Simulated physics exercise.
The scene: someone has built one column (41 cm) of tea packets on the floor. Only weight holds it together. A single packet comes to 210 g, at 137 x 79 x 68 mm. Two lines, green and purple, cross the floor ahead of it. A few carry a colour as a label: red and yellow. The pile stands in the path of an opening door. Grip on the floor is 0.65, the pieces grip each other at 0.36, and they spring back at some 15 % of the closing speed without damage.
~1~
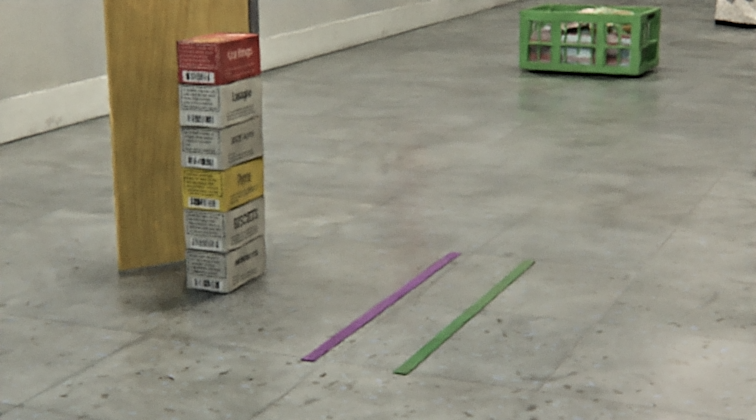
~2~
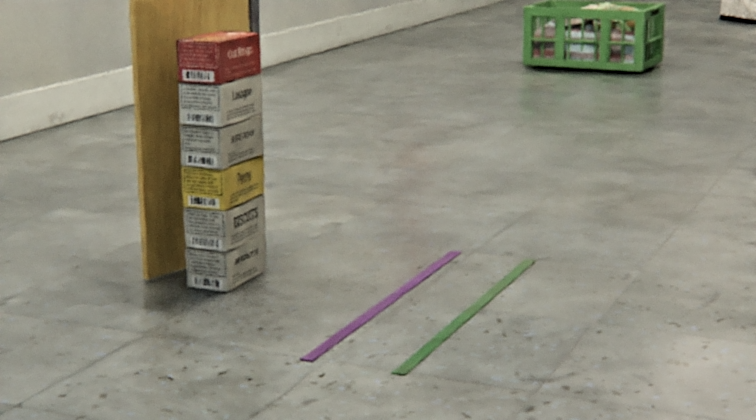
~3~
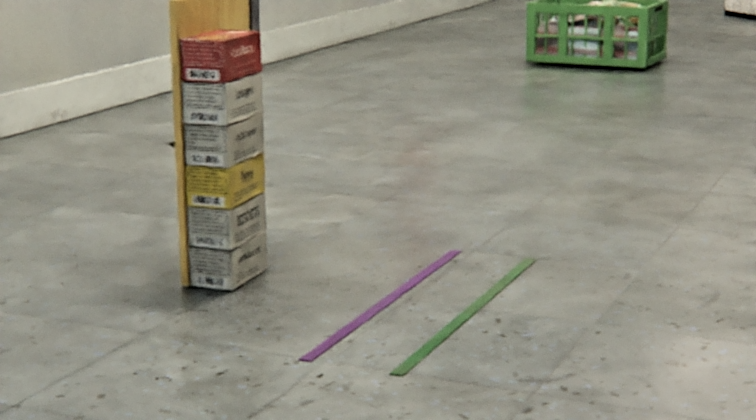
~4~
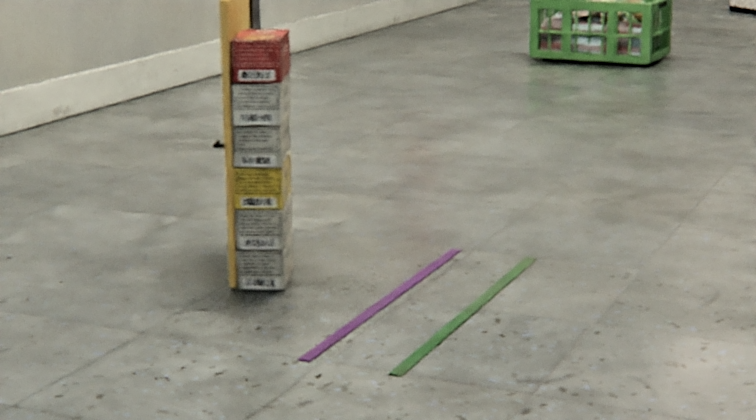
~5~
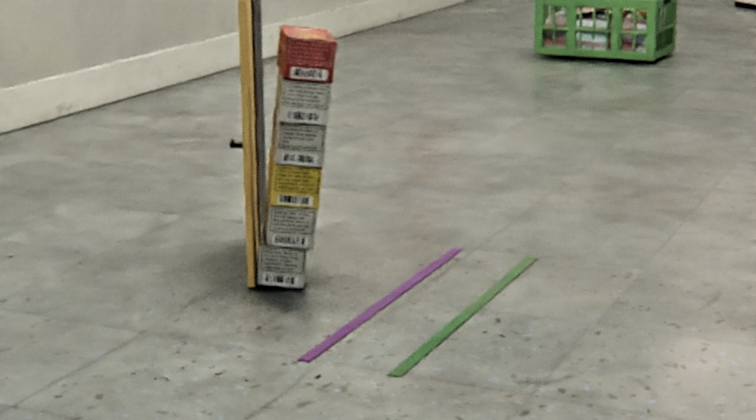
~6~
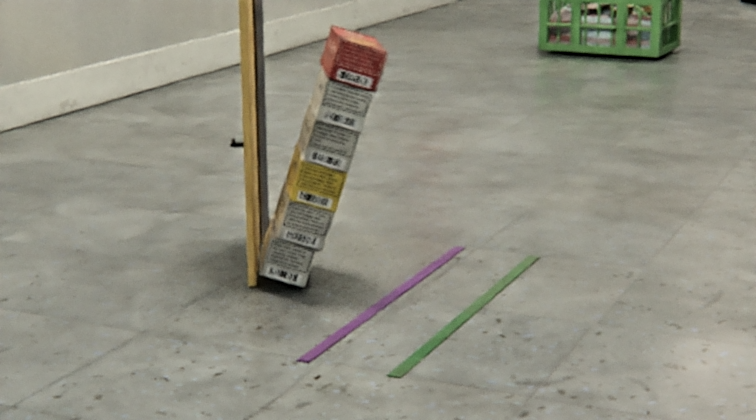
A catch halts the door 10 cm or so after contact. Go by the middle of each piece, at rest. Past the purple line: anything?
Outcome: Something gets past the purple line.
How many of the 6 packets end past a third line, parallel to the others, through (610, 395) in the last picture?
0 of them.
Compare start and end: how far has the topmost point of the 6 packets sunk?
Some 33 cm lower.
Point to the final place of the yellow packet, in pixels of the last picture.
Near (415, 250).
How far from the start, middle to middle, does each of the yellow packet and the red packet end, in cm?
About: Yellow 34, red 72.
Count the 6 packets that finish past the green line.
It comes to 2.
Then, 0.07 s past the last view, none of the 6 packets past the purple line, 6 disturbed; red packet 27° from how it stood, 26 mm lower; yellow packet 27° from how it stood.
Then, 0.19 s past the last view, 2 of the 6 packets past the purple line; yellow packet 50° from how it stood, 37 mm lower; red packet 50° from how it stood, 11 cm lower.
Then, 0.37 s past the last view, 3 of the 6 packets past the purple line; yellow packet on its side; red packet 71° from how it stood, 32 cm lower.
In the end, 3 of the 6 packets past the purple line; yellow packet on its side; red packet on its side. The farthest middle lies 26 cm beyond that line. From the last view, middles, yellow packet near (415, 250), red packet near (605, 240).
